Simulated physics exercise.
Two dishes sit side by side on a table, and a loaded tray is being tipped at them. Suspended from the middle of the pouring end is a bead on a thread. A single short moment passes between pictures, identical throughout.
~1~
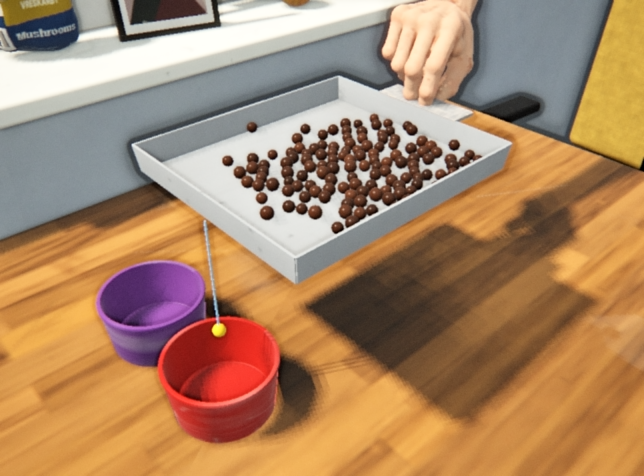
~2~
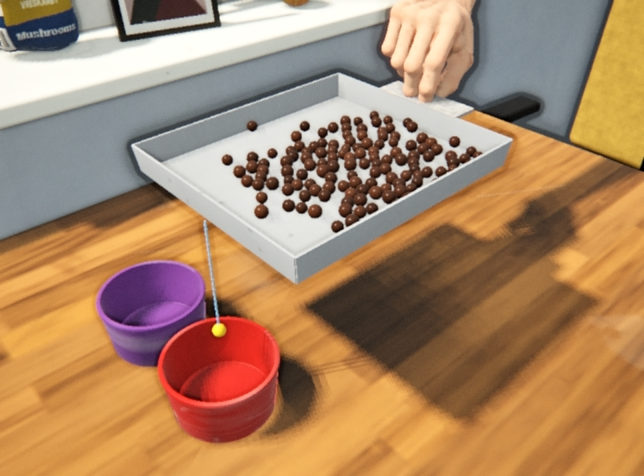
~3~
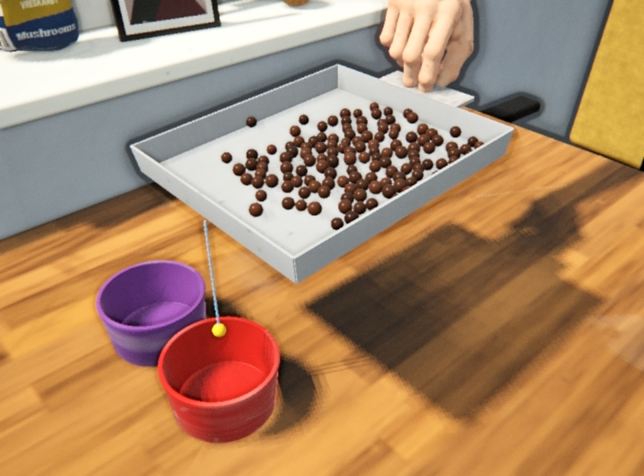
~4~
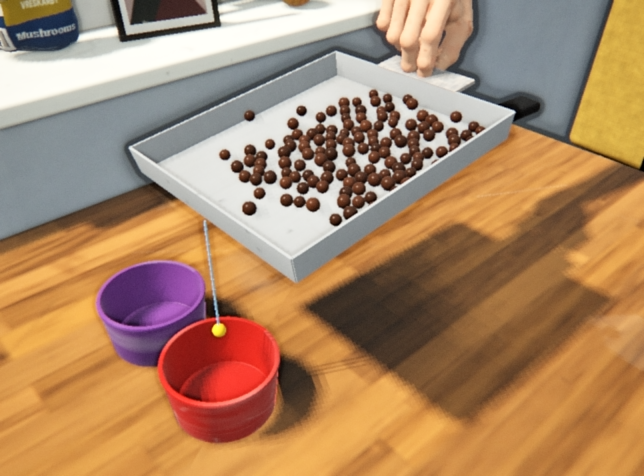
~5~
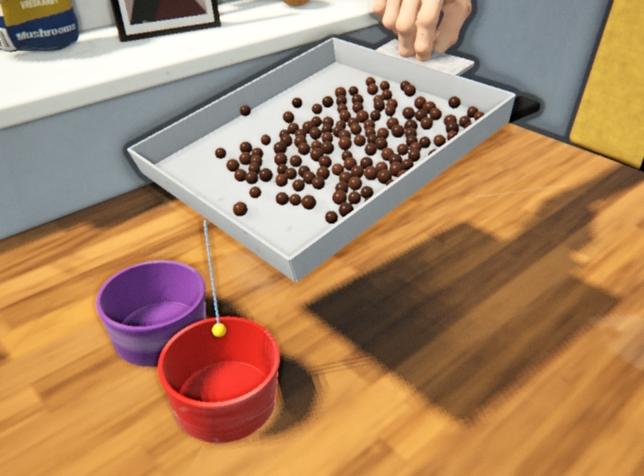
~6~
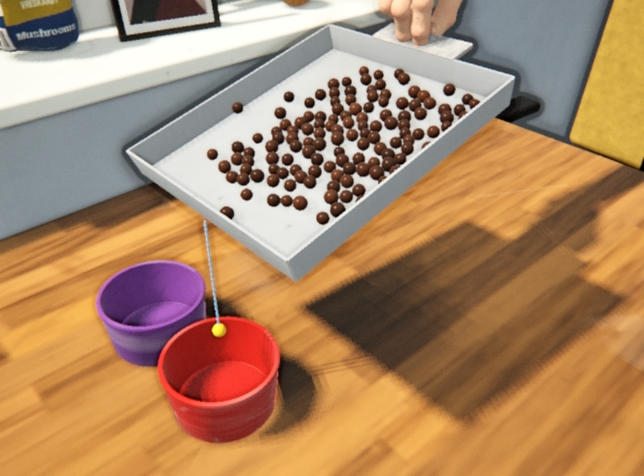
A hand at the upper right holds a pale grey tray scattered with small dark brown balls above a wooden table, seen from slightly above by a still camera. Below the tray's left side sit a purple dish and a red one, with a yellow bead hanging on a thread. The tray's far side gradually lifts, and the balls begin shifting slightly toward the lower left.
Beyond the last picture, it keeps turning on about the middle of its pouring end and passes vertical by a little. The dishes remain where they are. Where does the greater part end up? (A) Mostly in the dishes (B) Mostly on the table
Option B: Mostly on the table.
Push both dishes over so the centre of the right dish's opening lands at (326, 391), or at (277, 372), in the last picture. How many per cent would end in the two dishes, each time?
Roughly 0% on the first try and 0% on the second.
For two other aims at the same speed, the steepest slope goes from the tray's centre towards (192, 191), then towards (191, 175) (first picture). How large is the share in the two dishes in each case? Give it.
Shares: About 80 in a hundred, then about 90 in a hundred.
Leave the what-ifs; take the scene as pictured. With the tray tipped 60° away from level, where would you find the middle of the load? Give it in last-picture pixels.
In the last view, the load is centred near (221, 187).
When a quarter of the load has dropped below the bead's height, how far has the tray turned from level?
I'd say close to 100 degrees.
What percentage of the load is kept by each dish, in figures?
Left dish: Around 20 in a hundred; right dish: Around 0 in a hundred.
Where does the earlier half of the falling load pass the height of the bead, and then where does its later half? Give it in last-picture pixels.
Near (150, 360) to start, and near (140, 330) afterwards.
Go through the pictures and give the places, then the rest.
Corners of the pouring end (137, 145) and (296, 254), level; middle of the load (365, 166), chocolate balls; left dish (109, 333); right dish (173, 406); bead on its thread (219, 330), in the first picture.
Corners of the pouring end (137, 145) and (295, 254), level; middle of the load (365, 164), in the second picture.
Corners of the pouring end (136, 146) and (294, 254), tipped barely, level across its low end; middle of the load (364, 158), in the third picture.
Corners of the pouring end (134, 147) and (292, 254), tipped a little, level across its low end; middle of the load (349, 151), in the fourth picture.
Corners of the pouring end (133, 149) and (290, 255), tipped a little, level across its low end; middle of the load (345, 144), in the fifth picture.
Corners of the pouring end (131, 150) and (287, 255), tipped clearly, level across its low end; middle of the load (337, 139), every one on the move; left dish (109, 333); right dish (173, 406), in the sixth picture.
Just after the last frame, tray tipped steeply; every one on the tray.
A moment on, tray tipped right over; roughly a third on the tray; just a few in the right dish; just a few in the left dish; about a tenth outside both; roughly a third in the air.
Further on, tray tipped past a quarter turn; about a tenth in the right dish; about a tenth in the left dish; the larger part outside both.
When it is over, tray tipped past a quarter turn; about a tenth in the right dish; about a tenth in the left dish; the larger part outside both.
